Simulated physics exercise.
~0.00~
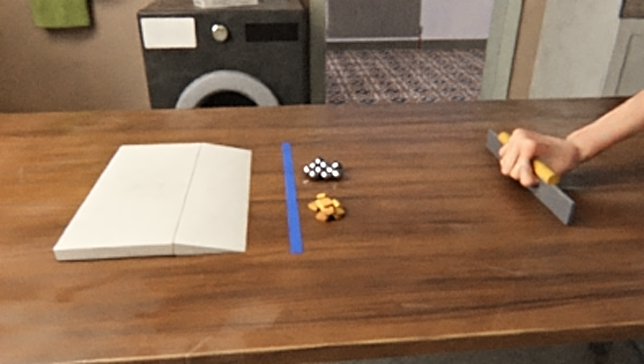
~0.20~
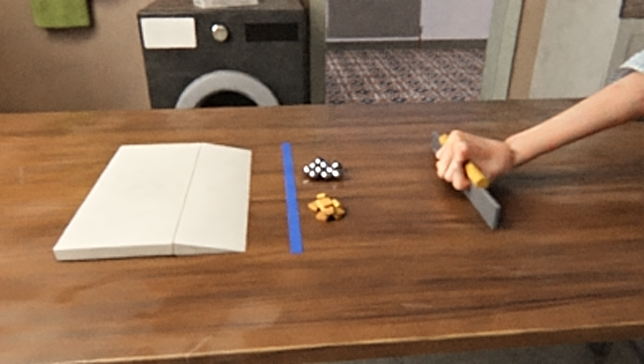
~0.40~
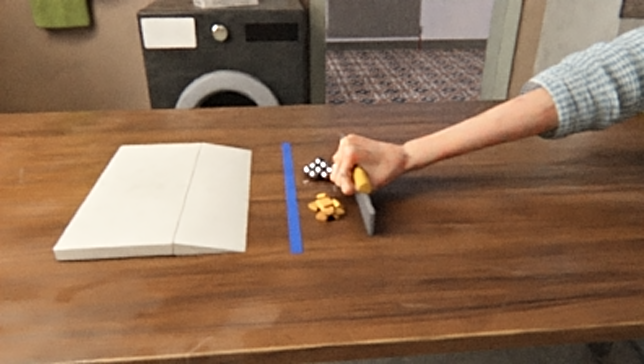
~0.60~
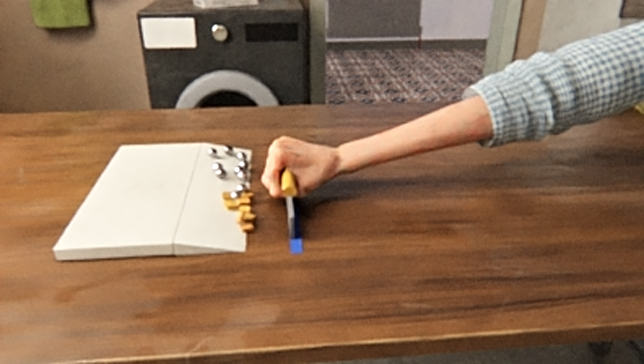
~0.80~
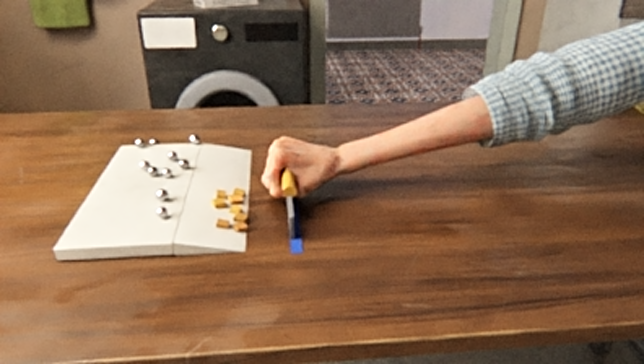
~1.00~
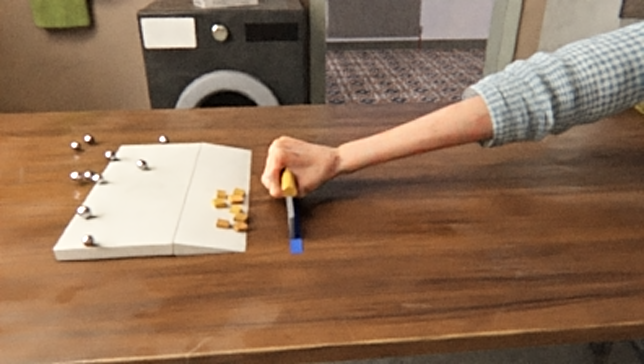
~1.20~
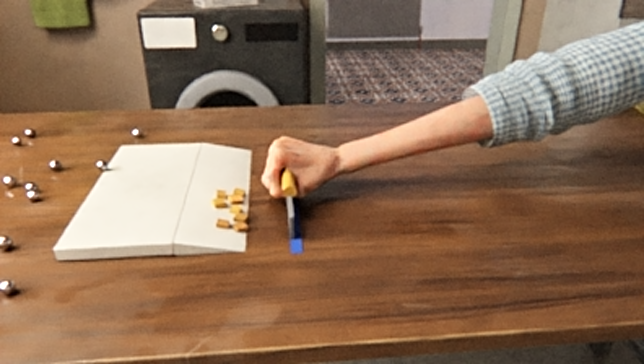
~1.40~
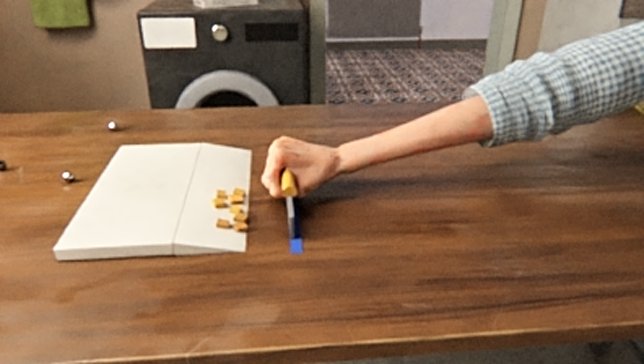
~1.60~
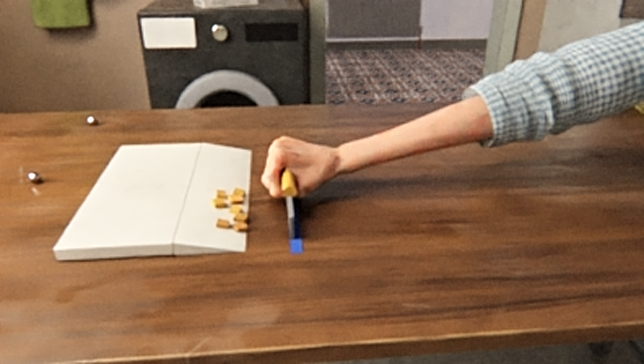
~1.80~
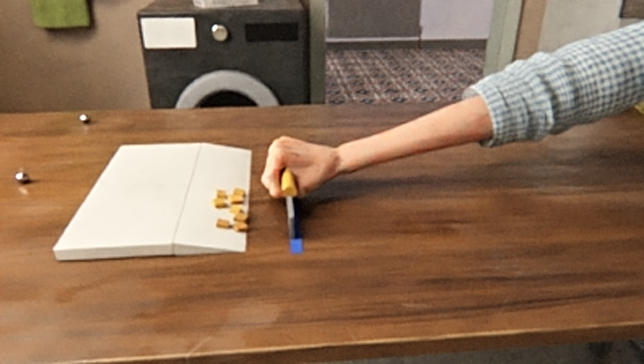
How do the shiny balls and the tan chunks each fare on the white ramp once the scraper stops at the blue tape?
The shiny balls roll over the top of the ramp and off its far side, while the tan chunks come to rest on the near slope, short of the top.
A hand with a yellow-handled scraper sweeps left across a wooden table, pushing shiny balls and tan chunks onto a white ramp and stopping at the blue tape. The balls roll over the top and off the far side, most leaving view, while the chunks stay on the near slope.
